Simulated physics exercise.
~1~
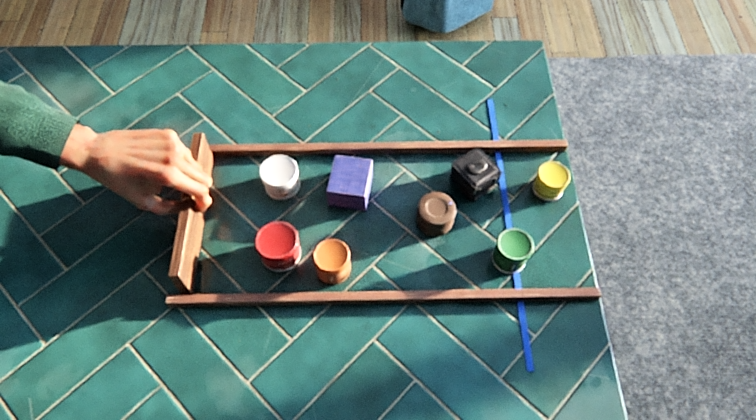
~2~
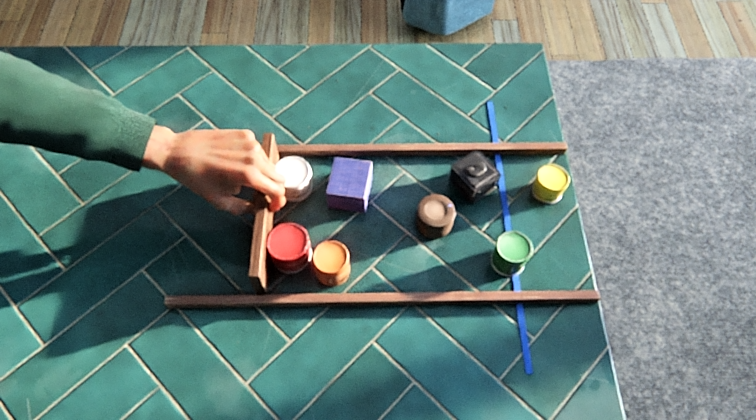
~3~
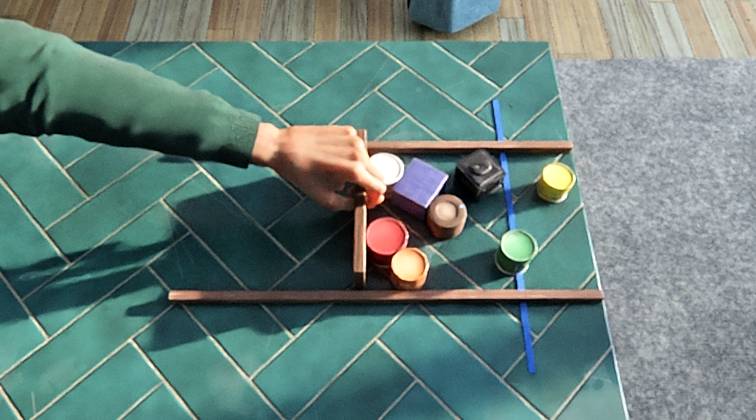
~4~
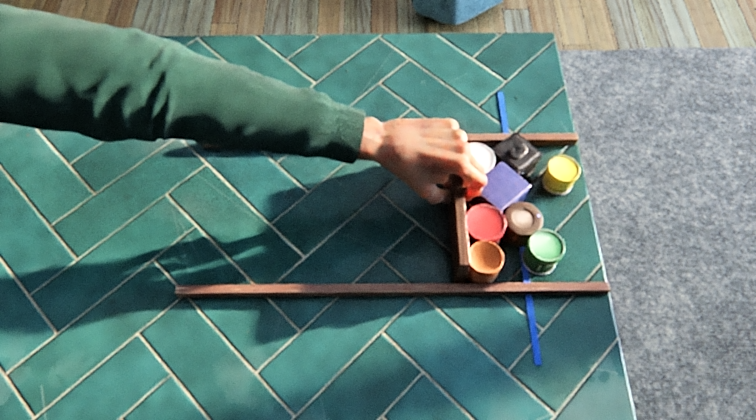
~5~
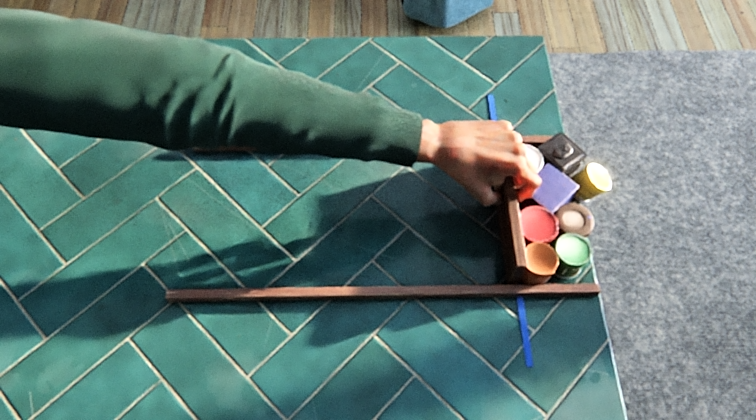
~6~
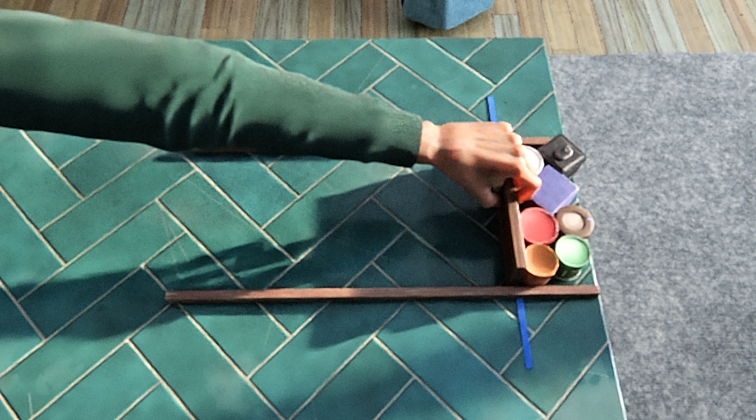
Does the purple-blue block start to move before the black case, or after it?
The purple-blue block starts to move before the black case. The case is still in its place when the block is first pushed along, and it shifts only later as the board nears the tape.
